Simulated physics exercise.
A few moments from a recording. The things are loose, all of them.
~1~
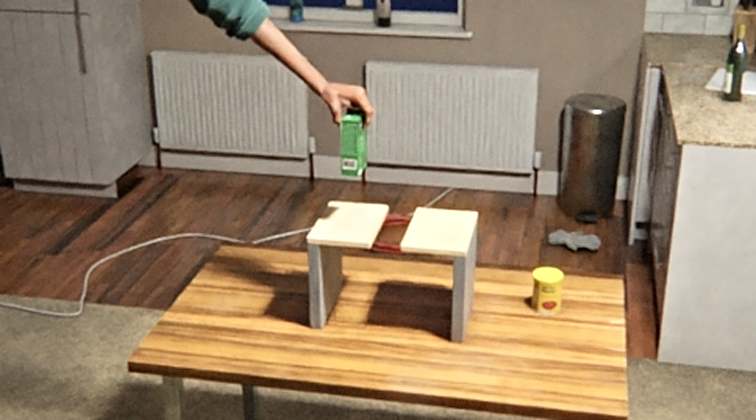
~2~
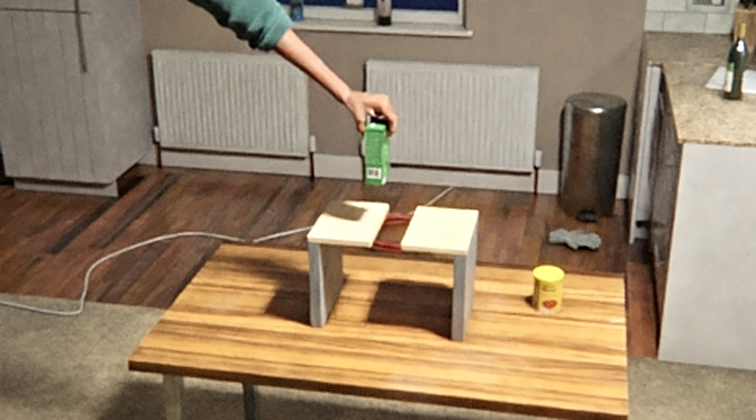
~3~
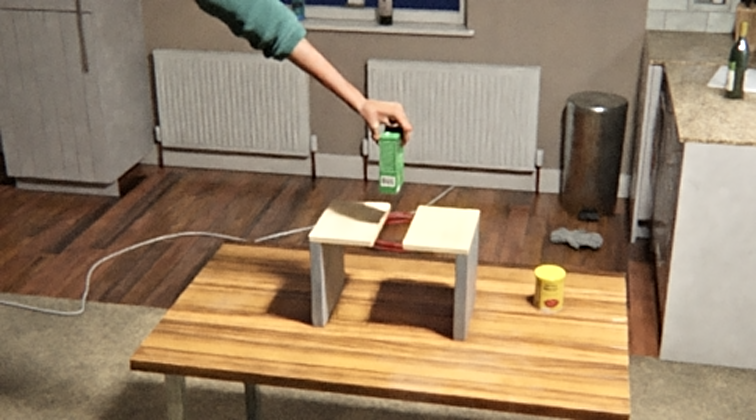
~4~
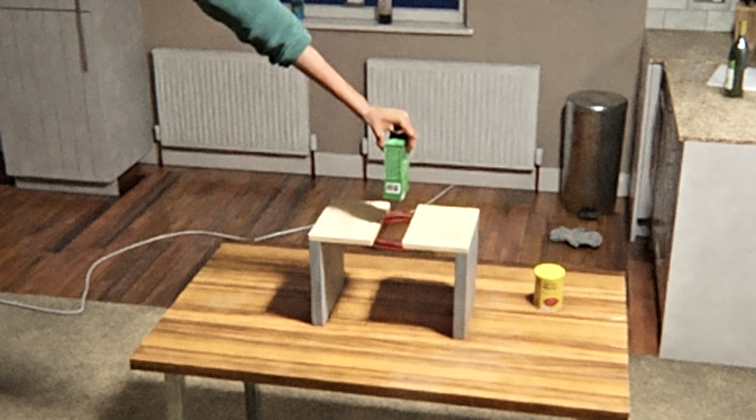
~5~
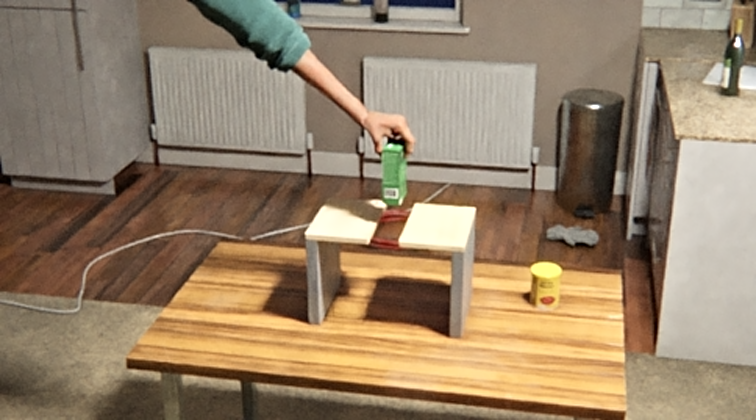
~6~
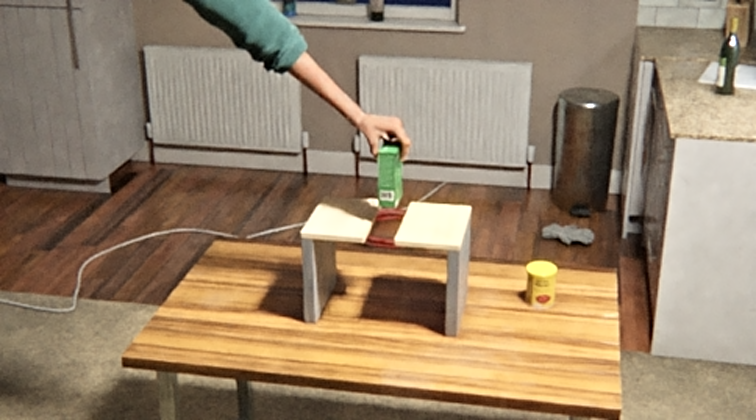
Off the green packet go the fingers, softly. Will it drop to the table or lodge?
Result: Through.
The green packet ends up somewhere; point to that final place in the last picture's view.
End point in the final view: About (390, 284).
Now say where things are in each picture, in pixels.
The first picture shows being brought over the gap; green packet (354, 143); yellow tin (547, 291).
The second picture shows being brought over the gap; green packet (378, 152); yellow tin (547, 290).
The third picture shows being brought over the gap; green packet (392, 160); yellow tin (549, 289).
The fourth picture shows being brought over the gap; green packet (397, 167); yellow tin (549, 288).
The fifth picture shows being brought over the gap; green packet (395, 172); yellow tin (545, 287).
The sixth picture shows held still over the gap; green packet (390, 174); yellow tin (541, 285).
Then, 0.20 s past the last view, green packet displaced a little near (390, 192).
Then, 0.30 s past the last view, green packet displaced well along near (390, 245).
Then, 0.40 s past the last view, green packet displaced well along near (390, 278).
Finally, moved from the start, green packet; yellow tin still in place. Final places as the last picture's camera would see them, green packet near (390, 284). The packet reaches the table.
